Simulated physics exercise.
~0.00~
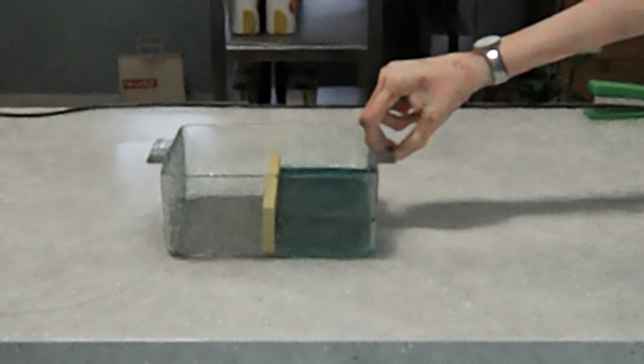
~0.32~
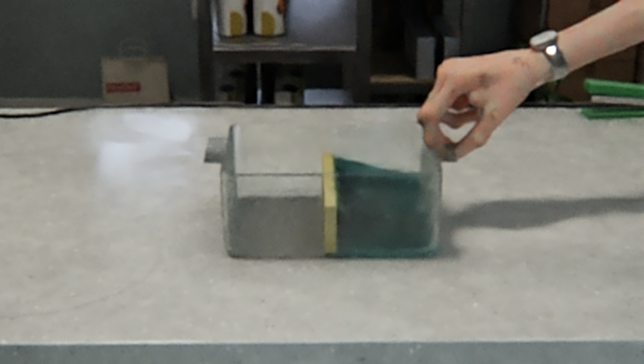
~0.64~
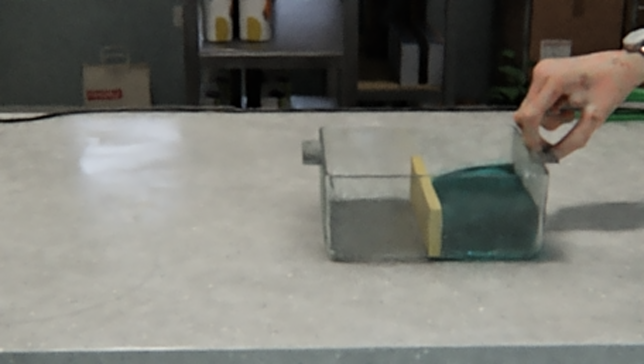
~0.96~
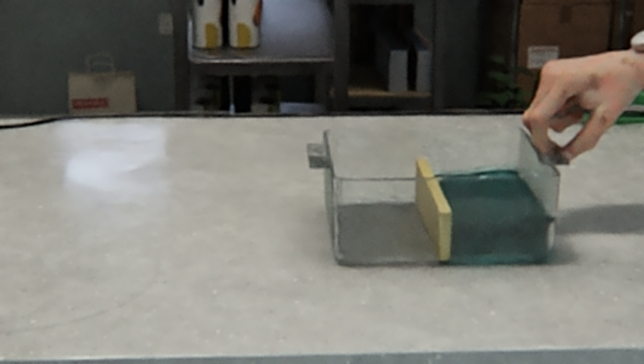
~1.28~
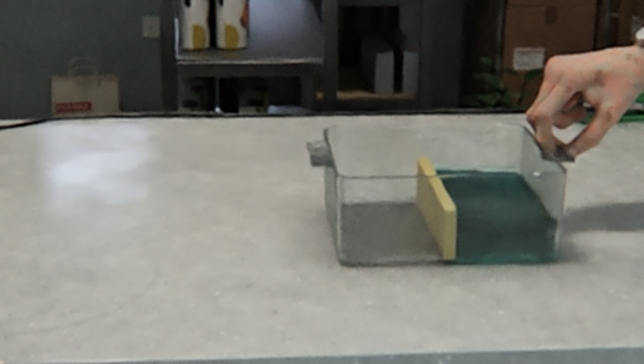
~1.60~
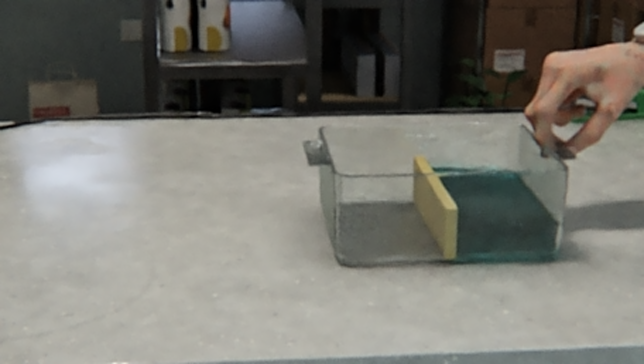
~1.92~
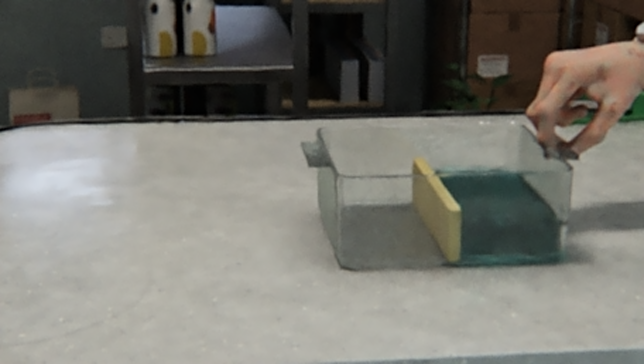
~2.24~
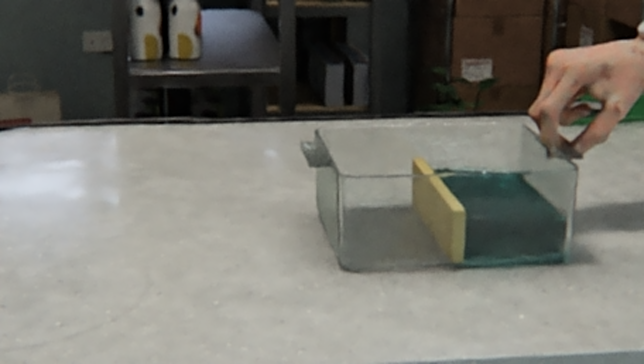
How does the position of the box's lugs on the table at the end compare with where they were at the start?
The lugs end up clearly further right than at the start, having moved along with the box as the hand pulled it across the table.
Hand pulling a clear open box right across a grey table, teal water sloshing then settling right of a yellow divider.
